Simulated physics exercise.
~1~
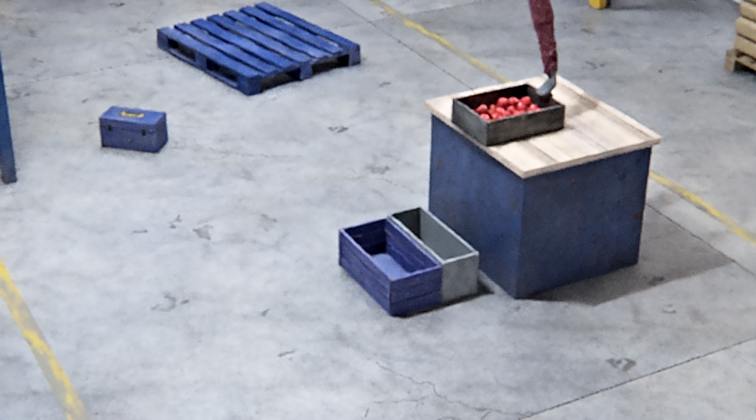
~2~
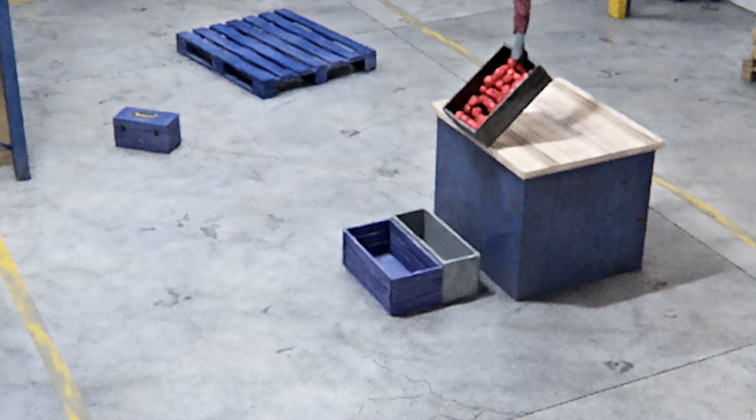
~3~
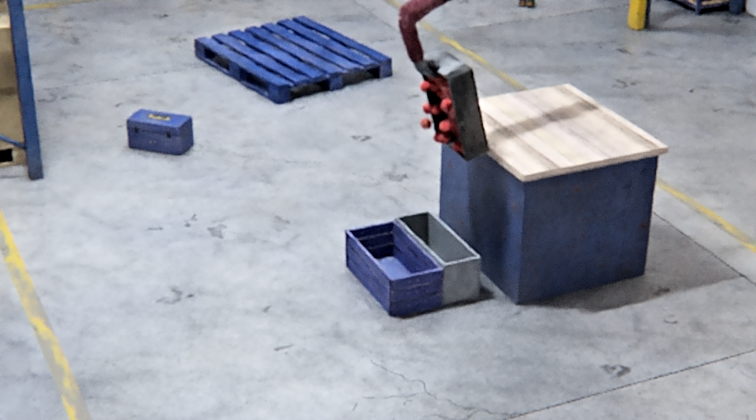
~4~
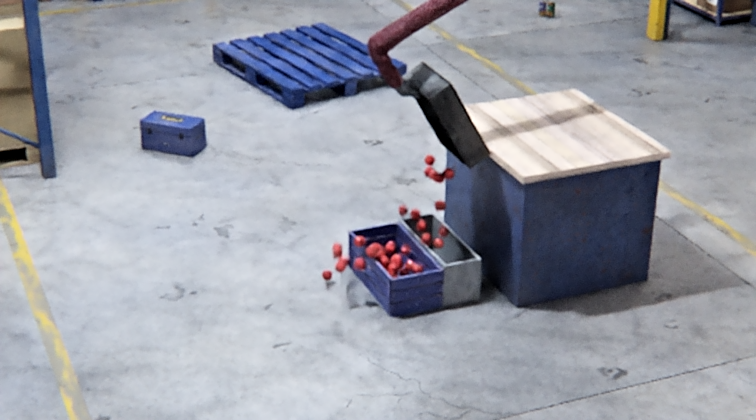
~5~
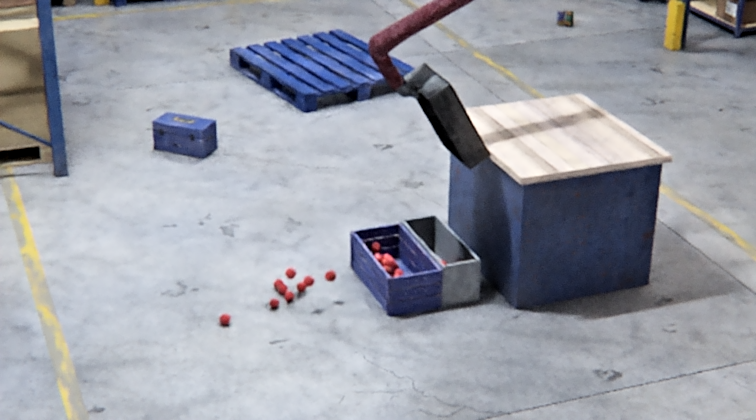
Black box of tomatoes tipped by a red arm off a bench, most landing in the blue bin, several scattering on the floor.
